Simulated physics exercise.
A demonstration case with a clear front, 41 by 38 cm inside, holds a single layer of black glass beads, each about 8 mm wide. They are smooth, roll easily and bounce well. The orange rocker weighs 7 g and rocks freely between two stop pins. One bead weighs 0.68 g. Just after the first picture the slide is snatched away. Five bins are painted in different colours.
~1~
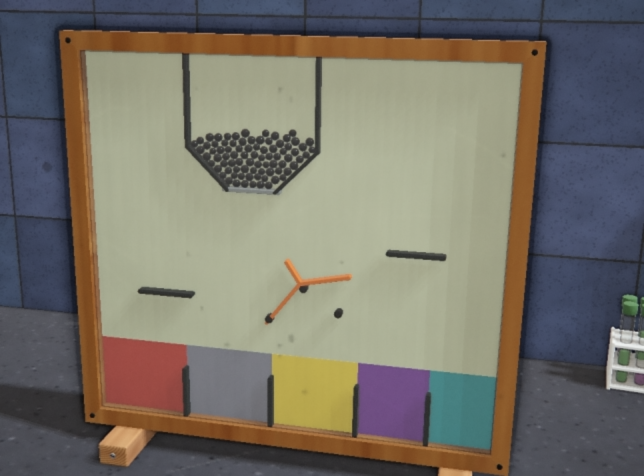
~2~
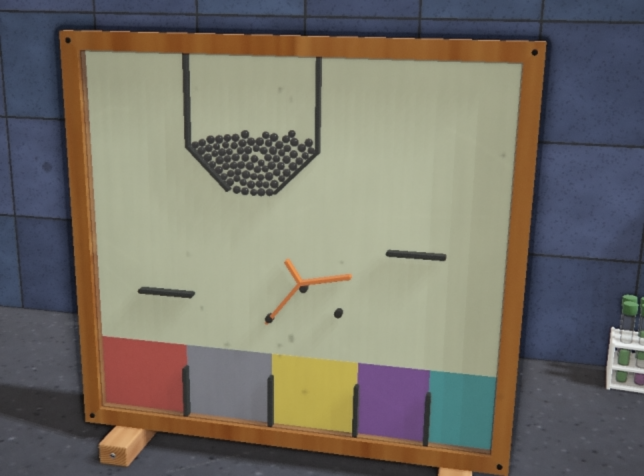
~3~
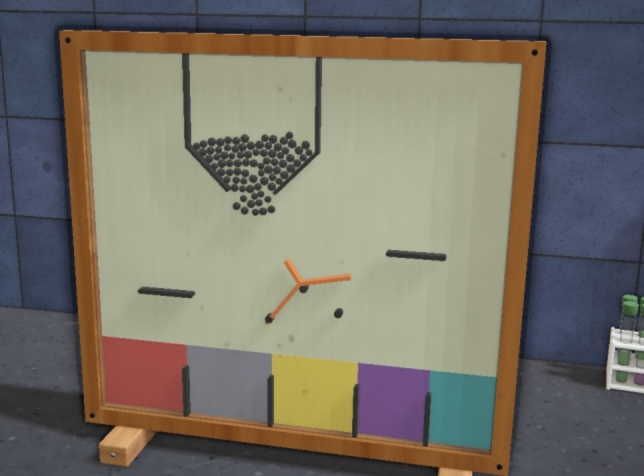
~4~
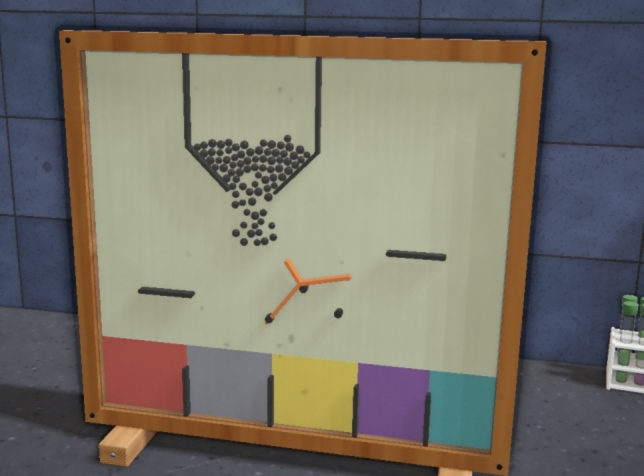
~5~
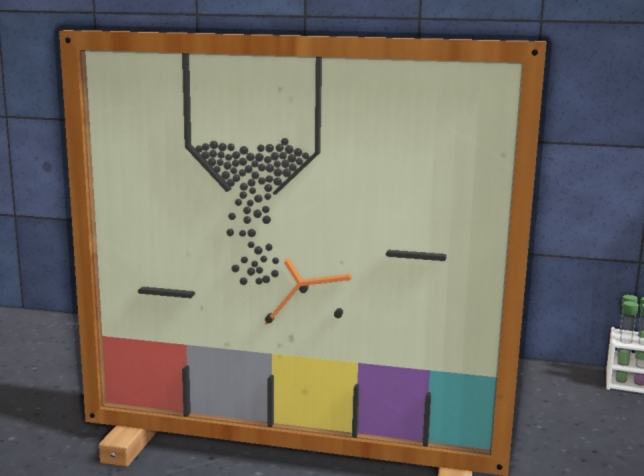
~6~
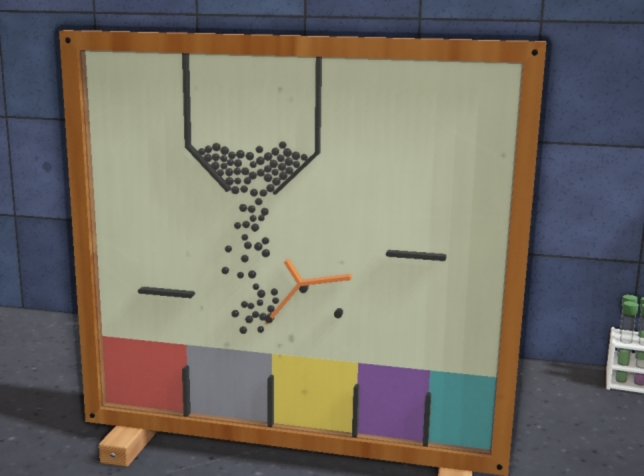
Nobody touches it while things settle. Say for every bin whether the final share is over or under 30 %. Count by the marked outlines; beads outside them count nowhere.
Red bin: Under; purple bin: Under; turquoise bin: Under; yellow bin: Under; grey bin: Over 30 %.
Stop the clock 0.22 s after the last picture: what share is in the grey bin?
About 65 per cent.
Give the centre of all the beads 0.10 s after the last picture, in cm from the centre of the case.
About 5 cm left and 3 cm below.
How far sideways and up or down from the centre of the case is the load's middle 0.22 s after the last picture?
Some 6 cm left and 12 cm below.
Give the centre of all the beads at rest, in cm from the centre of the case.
About 7 cm left and 16 cm below.
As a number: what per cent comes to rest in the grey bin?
Roughly 90 per cent.
Then, 0.10 s after the last picture, grey 25 %; orange rocker left end down 33°.
Then, 0.22 s after the last picture, grey 65 %; orange rocker left end down 33°.
Then, 0.45 s after the last picture, red 5 %, yellow 5 %, grey 90 %; orange rocker left end down 33°.
At rest 1.6 s after the last picture, red 5 %, purple 0 %, turquoise 0 %, yellow 5 %, grey 90 %; orange rocker left end down 33°.
